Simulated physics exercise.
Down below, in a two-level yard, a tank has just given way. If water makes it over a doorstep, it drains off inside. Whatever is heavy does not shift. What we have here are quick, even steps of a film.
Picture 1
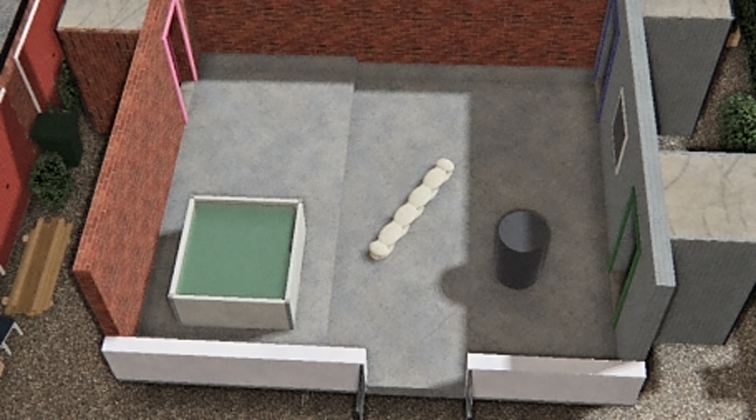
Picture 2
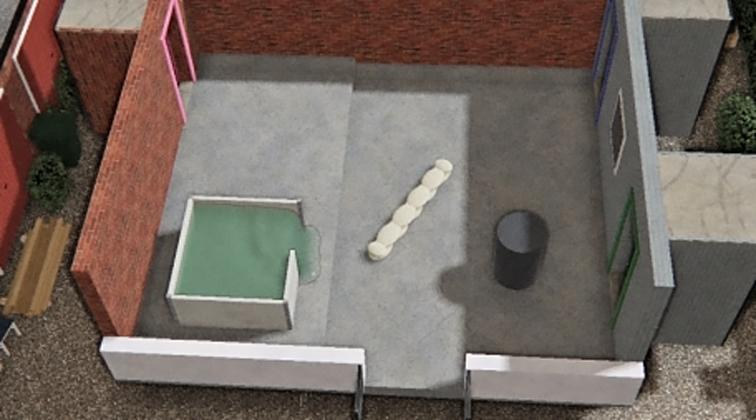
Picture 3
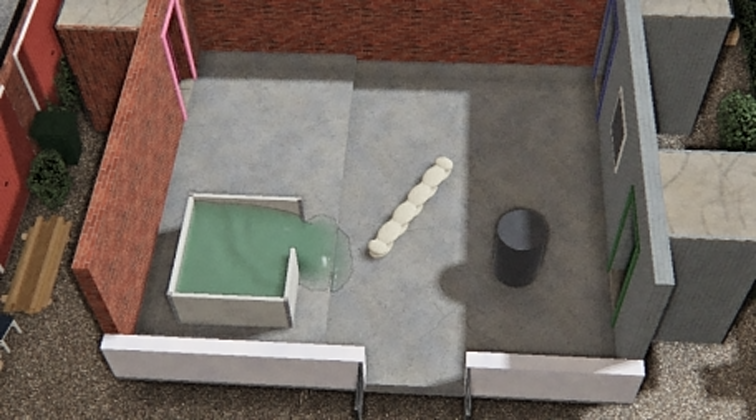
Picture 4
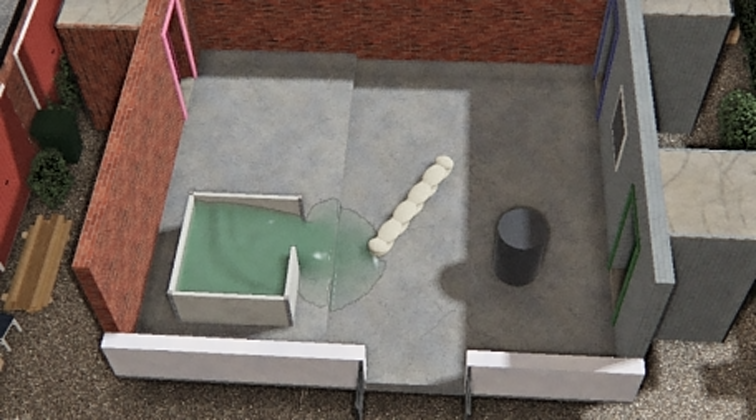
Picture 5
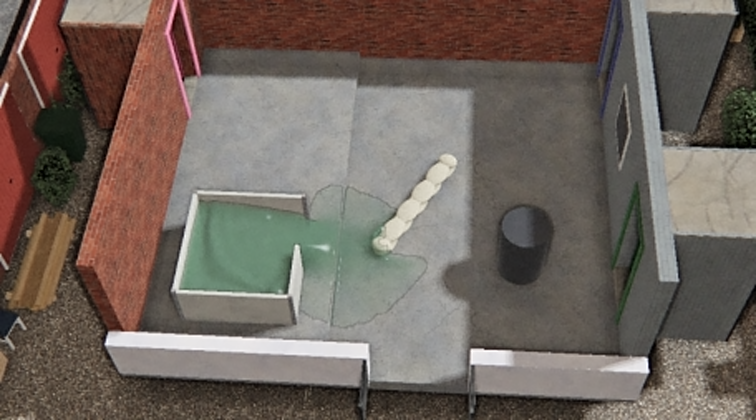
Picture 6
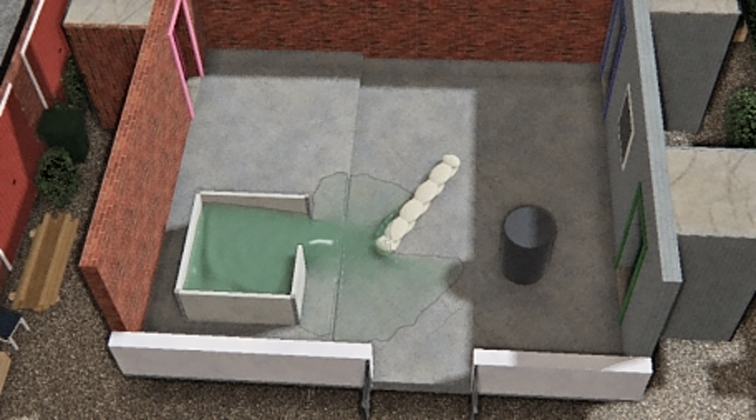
Green water poured out through a gap in the right side of a square white-walled tank, spreading across the grey yard floor, reaching around the near end of a lumpy white barrier and continuing rightward.
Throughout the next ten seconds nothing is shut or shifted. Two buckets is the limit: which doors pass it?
Outcome: The blue door will not count as flooded; the green door will not count as flooded; the pink door will not count as flooded.
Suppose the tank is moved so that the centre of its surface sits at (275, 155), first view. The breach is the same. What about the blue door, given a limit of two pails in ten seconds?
Briefly, the blue door gets too much.
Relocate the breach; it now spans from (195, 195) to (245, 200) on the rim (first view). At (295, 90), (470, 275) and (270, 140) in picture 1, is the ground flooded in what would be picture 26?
Soaked, untouched, soaked.
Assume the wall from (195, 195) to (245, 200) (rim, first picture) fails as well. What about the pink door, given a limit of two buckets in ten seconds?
Result: Pink door goes past the limit.
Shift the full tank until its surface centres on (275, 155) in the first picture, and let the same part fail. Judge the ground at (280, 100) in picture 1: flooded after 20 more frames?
Well, it ends up unwetted there.
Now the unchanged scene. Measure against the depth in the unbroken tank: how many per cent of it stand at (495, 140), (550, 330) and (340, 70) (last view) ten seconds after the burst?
Readings in sequence: 8, 4, 0 percent.
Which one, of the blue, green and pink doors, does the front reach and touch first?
The green door.
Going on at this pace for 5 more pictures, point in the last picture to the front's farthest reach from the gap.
I'd say near (582, 314).
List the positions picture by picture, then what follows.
The tank at (238, 250) is whole and still, in the first frame.
Water pours out at (297, 246) and has run to (306, 228), in the second frame.
Water pours out at (298, 245) and has run to (346, 271), in the third frame.
Water pours out at (298, 244) and has run to (380, 268), in the fourth frame.
The front is at (420, 268), out from the gap at (302, 242), in the fifth frame.
The front is at (456, 273), out from the gap at (305, 242), in the sixth frame.
A moment on, water covers 25 % of the floor; the blue door not reached, the green door not reached, the pink door not reached.
Next, water covers 45 % of the floor; the blue door not reached, the green door wet at the sill, nothing in, the pink door not reached.
Then, water covers 50 % of the floor; the blue door not reached, the green door wet at the sill, nothing in, the pink door not reached.
Later, water covers 60 % of the floor; the blue door wet at the sill, nothing in, the green door wet at the sill, nothing in, the pink door not reached.
In the end, water covers 60 % of the floor; the blue door wet at the sill, nothing in, the green door wet at the sill, nothing in, the pink door not reached.
